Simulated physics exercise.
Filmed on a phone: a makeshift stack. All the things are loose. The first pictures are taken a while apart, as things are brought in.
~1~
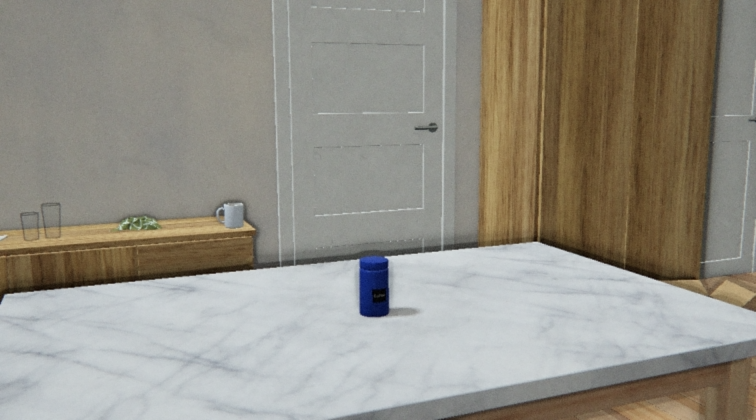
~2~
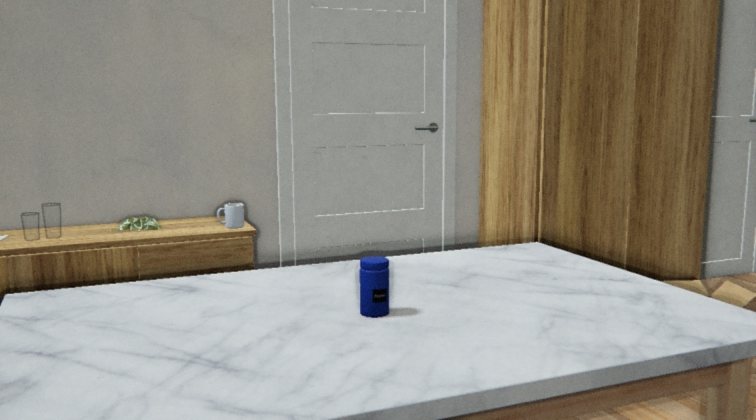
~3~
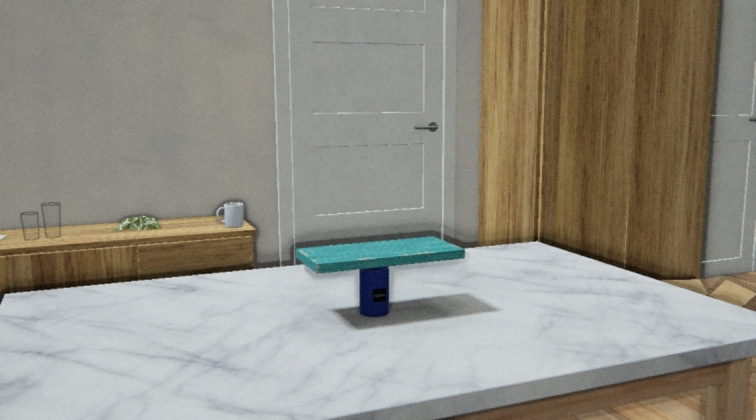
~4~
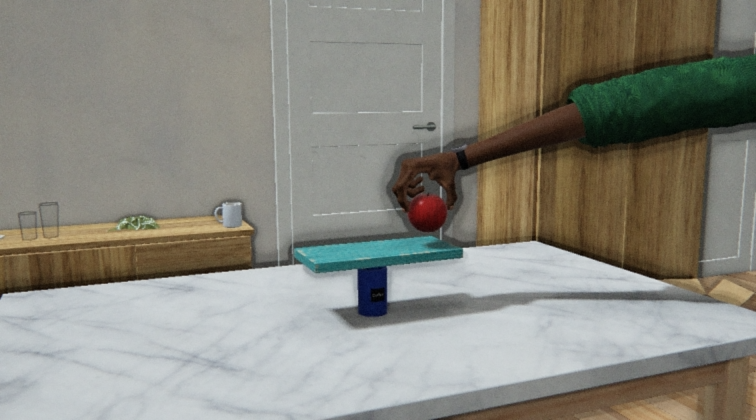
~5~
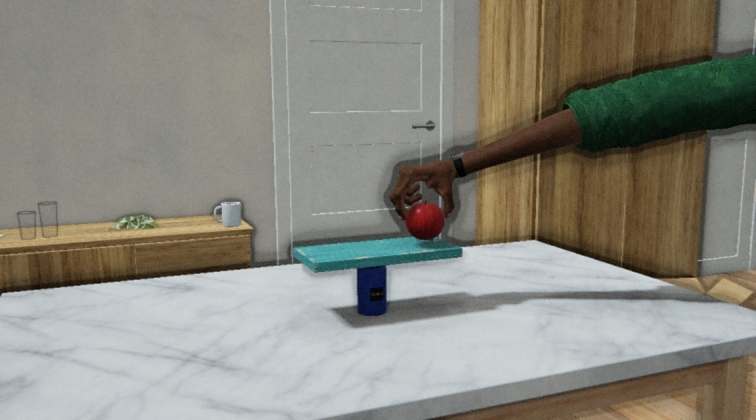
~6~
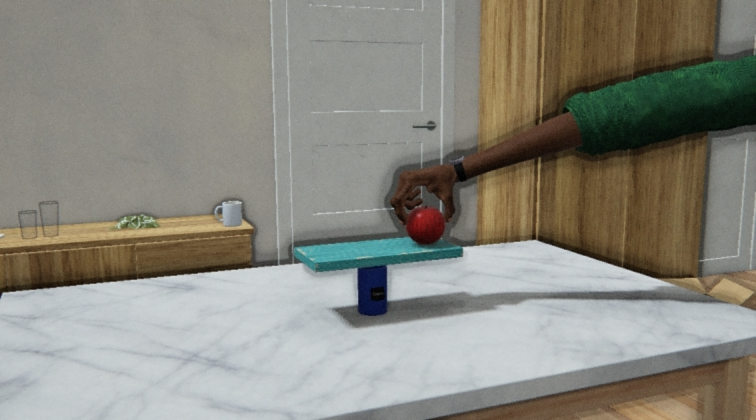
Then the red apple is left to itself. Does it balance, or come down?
Here the stack loses its balance.
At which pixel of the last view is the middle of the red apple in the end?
At about (477, 283).
Then, 0.40 s on from there, red apple now fallen; turquoise board turned 43° from how it was put.
Then, 0.50 s on from there, turquoise board turned 51° from how it was put.
Then, 0.80 s on from there, turquoise board turned 38° from how it was put.
In the end, fallen, red apple; toppled in the stack, turquoise board; blue jar unmoved. At the end, from the last picture's camera, red apple near (477, 283). The stack comes apart.
